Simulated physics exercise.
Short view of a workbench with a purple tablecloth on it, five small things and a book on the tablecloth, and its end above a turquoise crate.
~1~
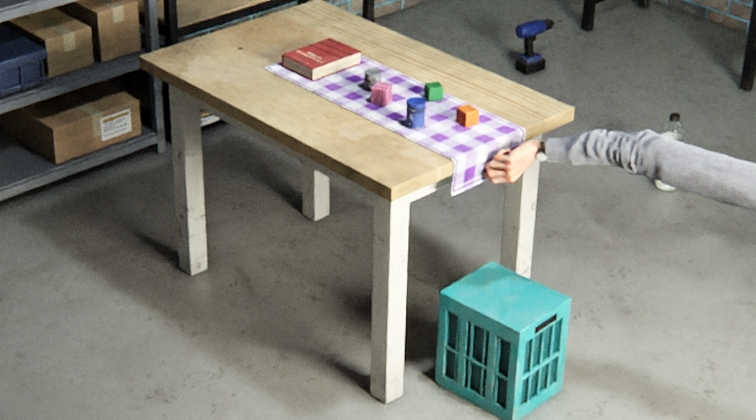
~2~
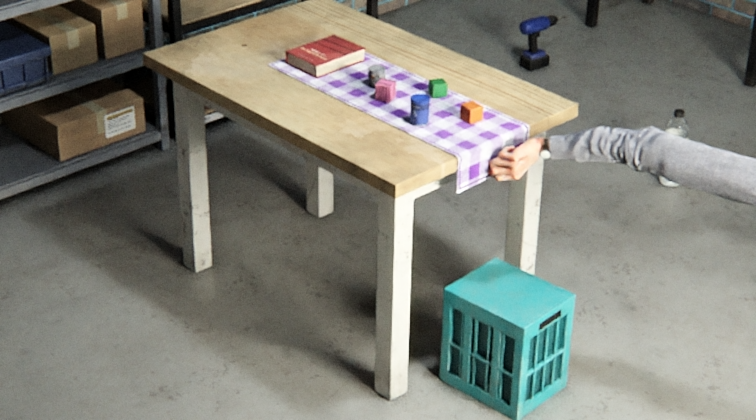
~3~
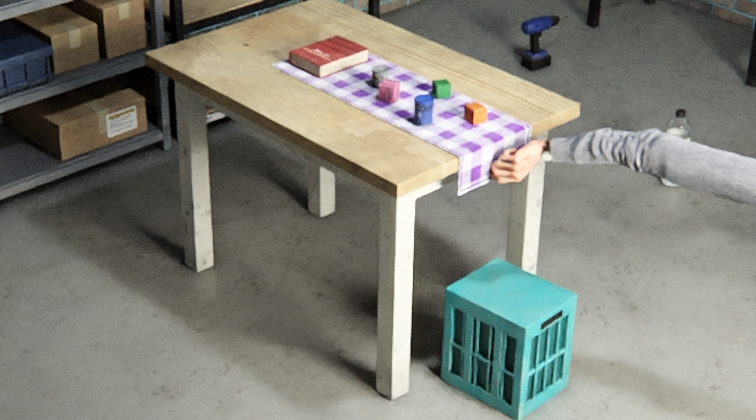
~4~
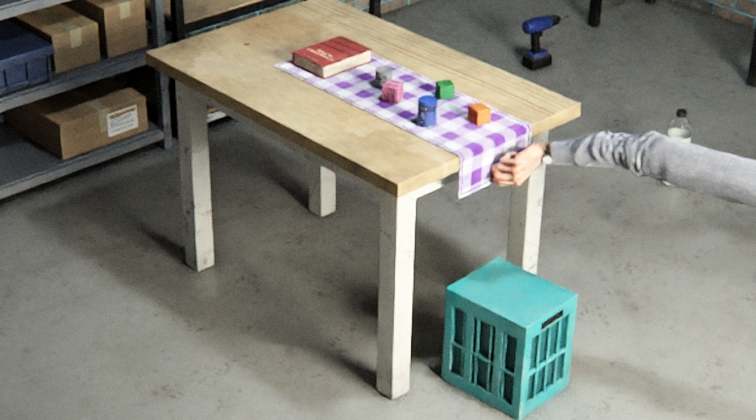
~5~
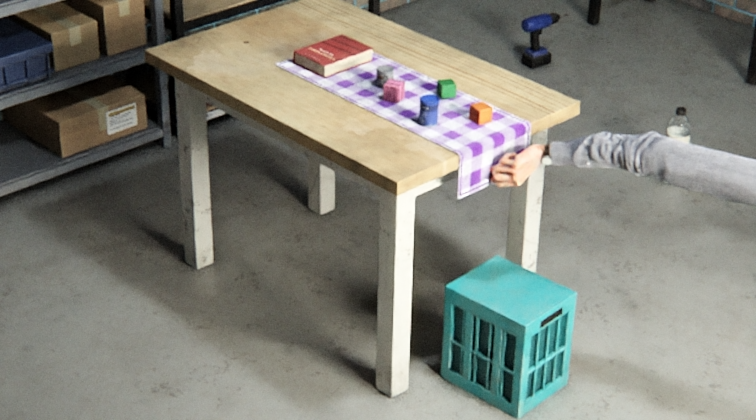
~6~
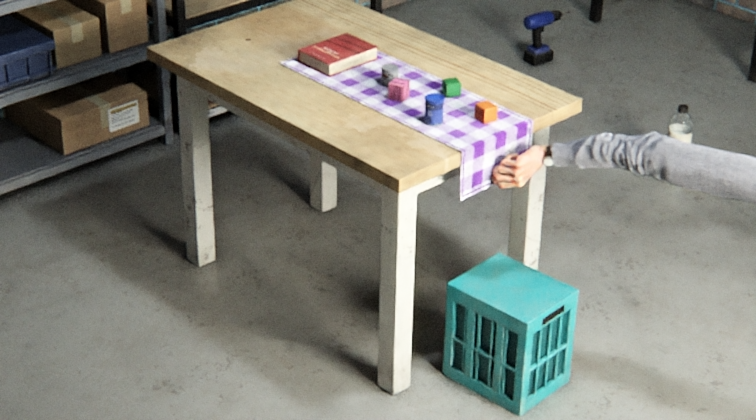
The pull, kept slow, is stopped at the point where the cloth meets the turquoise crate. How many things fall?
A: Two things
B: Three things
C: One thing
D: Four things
B.
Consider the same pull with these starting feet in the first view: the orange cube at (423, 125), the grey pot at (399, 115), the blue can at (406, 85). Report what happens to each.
The orange cube will end up off, the grey pot will end up off, the blue can will stay where it is.
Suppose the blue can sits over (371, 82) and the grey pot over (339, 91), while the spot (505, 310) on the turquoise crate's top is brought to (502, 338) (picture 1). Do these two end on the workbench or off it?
The blue can stays put, the grey pot stays put.
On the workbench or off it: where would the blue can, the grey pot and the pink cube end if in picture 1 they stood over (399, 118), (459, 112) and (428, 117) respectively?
In the end the blue can is no longer up there, the grey pot is no longer up there and the pink cube is no longer up there.
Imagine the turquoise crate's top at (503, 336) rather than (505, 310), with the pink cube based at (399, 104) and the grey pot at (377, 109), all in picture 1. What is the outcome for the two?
The pink cube is lost; the grey pot is lost.
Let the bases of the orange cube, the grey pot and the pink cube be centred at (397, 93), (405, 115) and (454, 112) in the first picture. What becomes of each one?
Note: Orange cube kept on top; grey pot lost; pink cube lost.
Soon after, hem near (494, 227); orange cube gone.
Then, hem on the crate; orange cube, blue can and green cube gone.
At rest, hem on the crate; orange cube, blue can and green cube gone. The workbench loses three.
